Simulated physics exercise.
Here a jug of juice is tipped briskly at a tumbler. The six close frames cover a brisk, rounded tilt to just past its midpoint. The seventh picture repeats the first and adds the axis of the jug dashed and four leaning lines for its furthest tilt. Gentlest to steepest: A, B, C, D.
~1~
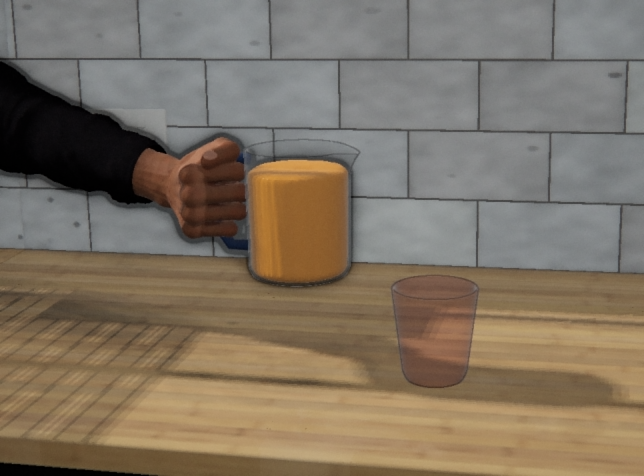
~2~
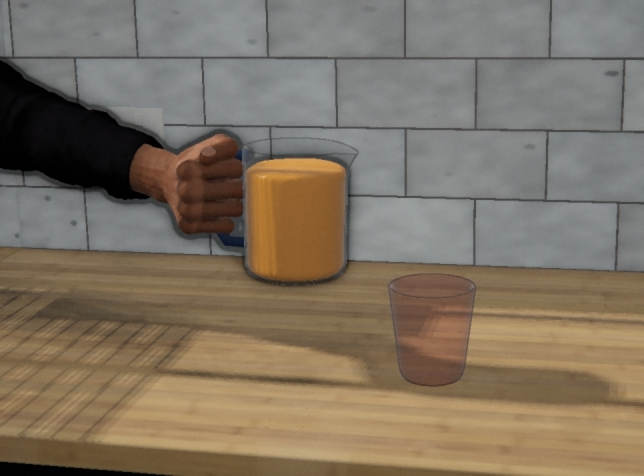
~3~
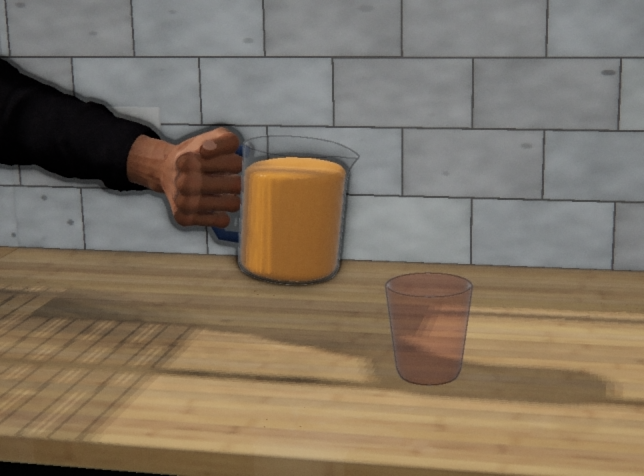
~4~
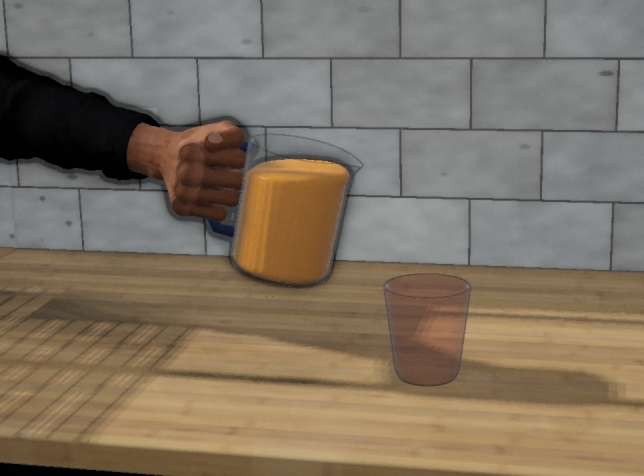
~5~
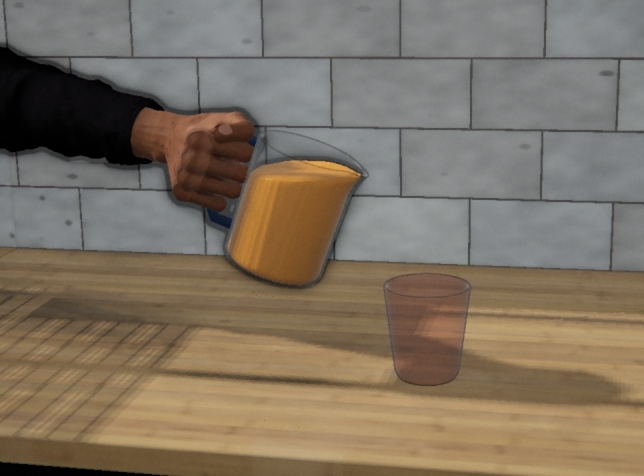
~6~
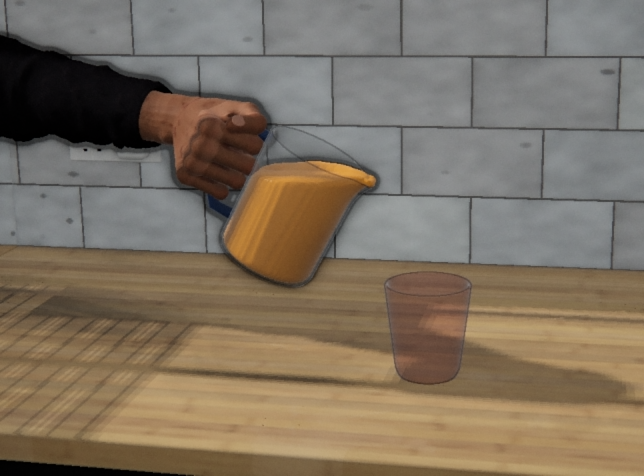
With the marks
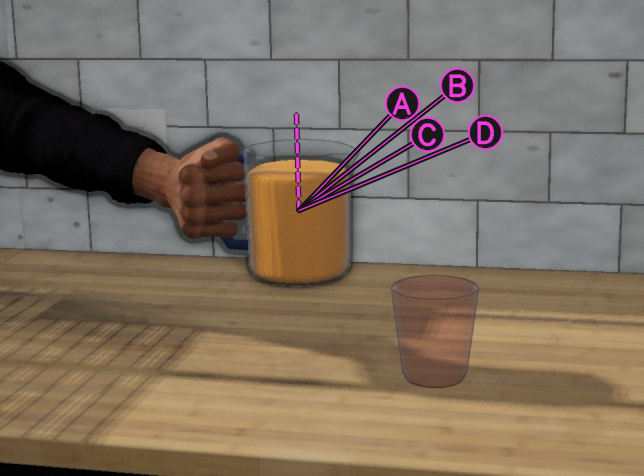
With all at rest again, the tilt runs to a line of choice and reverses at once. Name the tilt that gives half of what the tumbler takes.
Go for B.
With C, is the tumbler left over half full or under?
Over.
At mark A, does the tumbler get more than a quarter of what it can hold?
Yes, clearly.
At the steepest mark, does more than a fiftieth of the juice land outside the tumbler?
Yes, it does.
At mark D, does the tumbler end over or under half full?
Over.
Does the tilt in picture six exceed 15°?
Yes.
In magenta, A at (390, 115); B at (443, 96); C at (412, 143); D at (469, 139).
If A is chosen, the tumbler ends with about 34 % of what it can hold.
If B is chosen, the tumbler ends with about 52 % of what it can hold.
If C is chosen, the tumbler ends with about 70 % of what it can hold.
If D is chosen, the tumbler ends with about 77 % of what it can hold; 10 % of the juice is spilt.
